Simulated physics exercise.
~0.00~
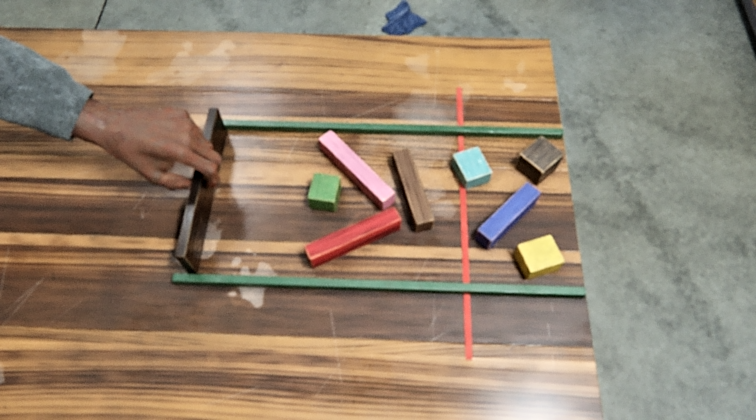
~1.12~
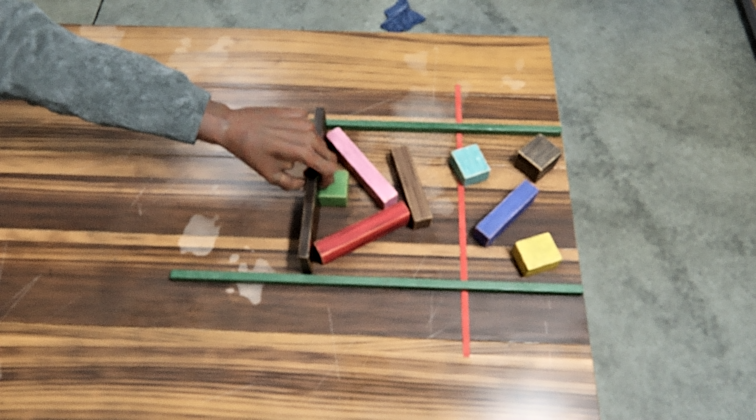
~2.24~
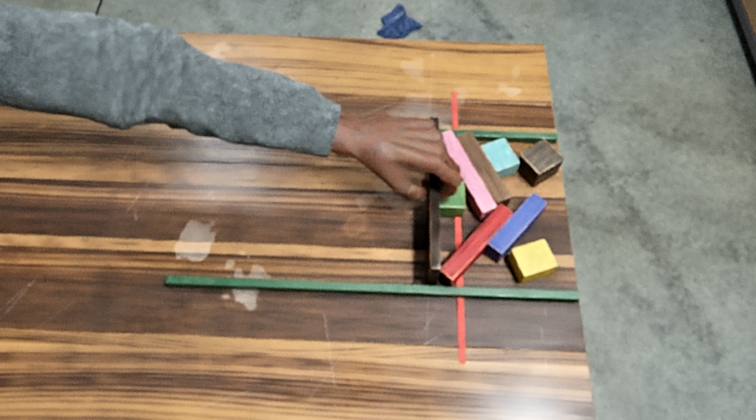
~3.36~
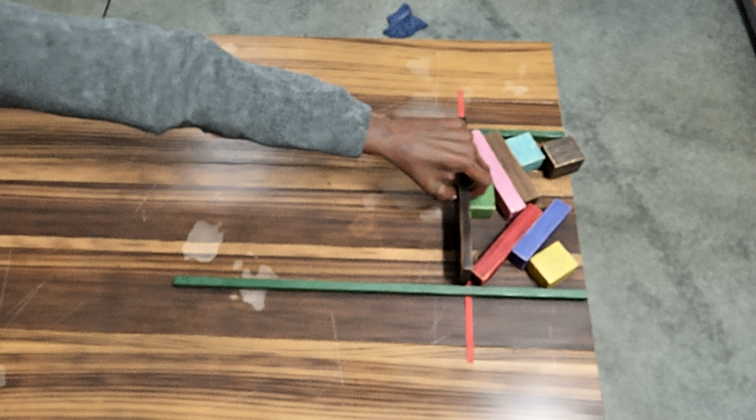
In this clip, a hand pushes a dark board rightward across a striped wooden table, gathering colorful sticks and blocks ahead of it until the board reaches the red tape, with the pieces crowded near the right edge and all still on the table.
